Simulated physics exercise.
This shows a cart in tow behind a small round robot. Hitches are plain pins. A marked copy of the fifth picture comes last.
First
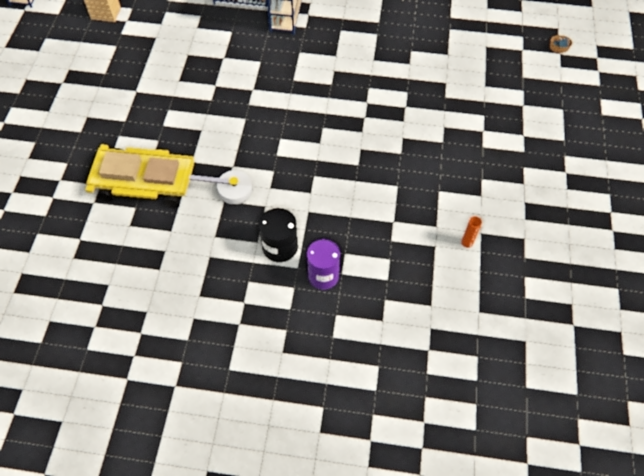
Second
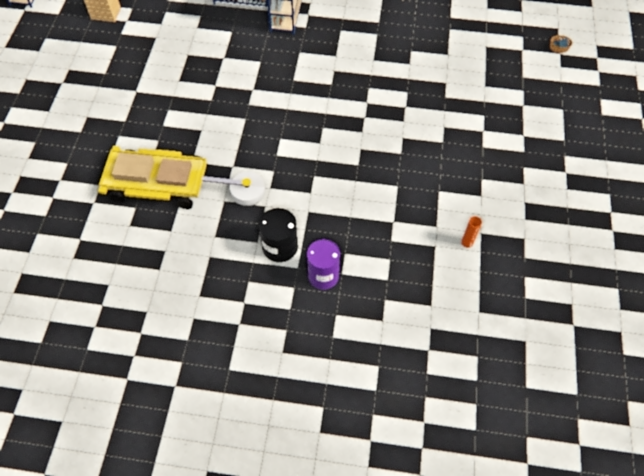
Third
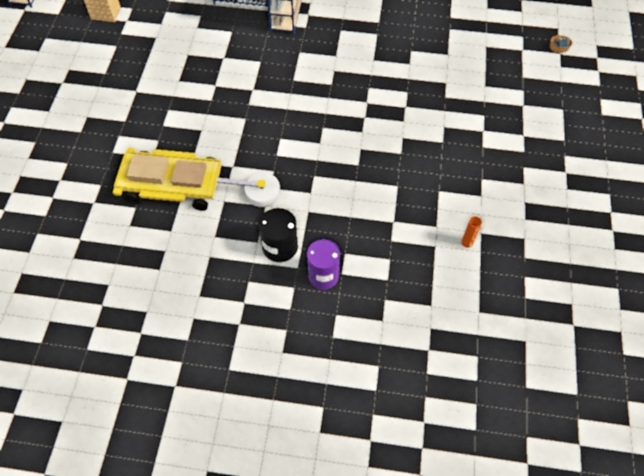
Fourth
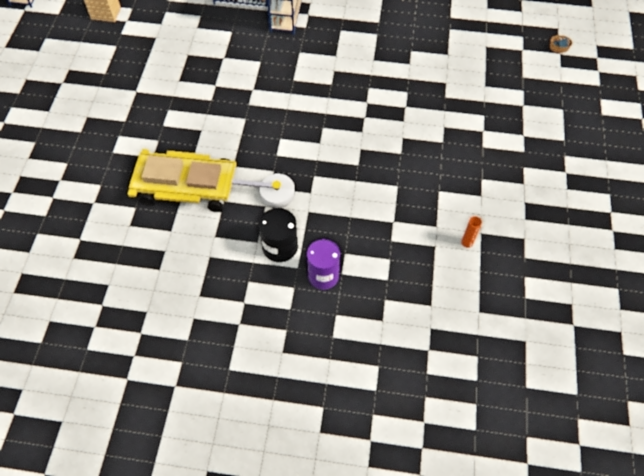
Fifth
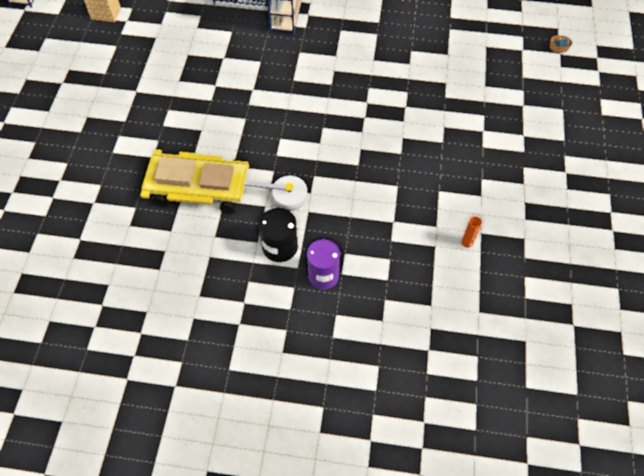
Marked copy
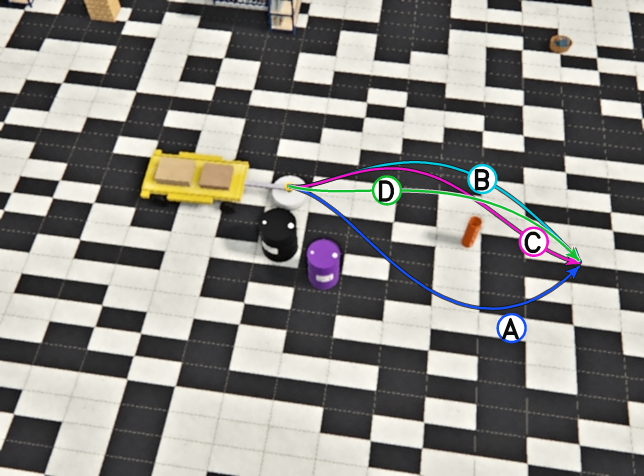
A yellow cart carrying two tan blocks is at the left of a floor patterned in black and white tiles, seen from high above at an angle. A small round white robot is joined to its right side by a thin bar, with a black drum and a purple drum near the centre and an orange post farther right. The robot moves steadily rightward, towing the cart past the black drum's far side, while the drums, post and camera stay still.
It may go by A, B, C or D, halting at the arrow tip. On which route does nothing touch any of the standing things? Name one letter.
B is the clean one.
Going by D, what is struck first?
First the orange post.
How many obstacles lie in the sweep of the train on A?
In all, two.
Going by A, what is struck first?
The black drum.
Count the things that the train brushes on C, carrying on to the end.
In all, one.
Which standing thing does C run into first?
The orange post.
On the marked copy, A from (289, 186) via (424, 287) to (579, 266); B from (289, 186) via (446, 166) to (580, 262); C from (289, 186) via (439, 179) to (579, 263); D from (289, 186) via (440, 193) to (579, 260).
Taking B. A third of the way, robot (398, 169), cart (307, 175).
Two thirds of the way, robot (504, 199), cart (414, 174).
When it is over, robot (578, 268), cart (497, 208); nothing has been touched.
As for the rest, A meets the black drum and purple drum; C meets the orange post; D meets the orange post.
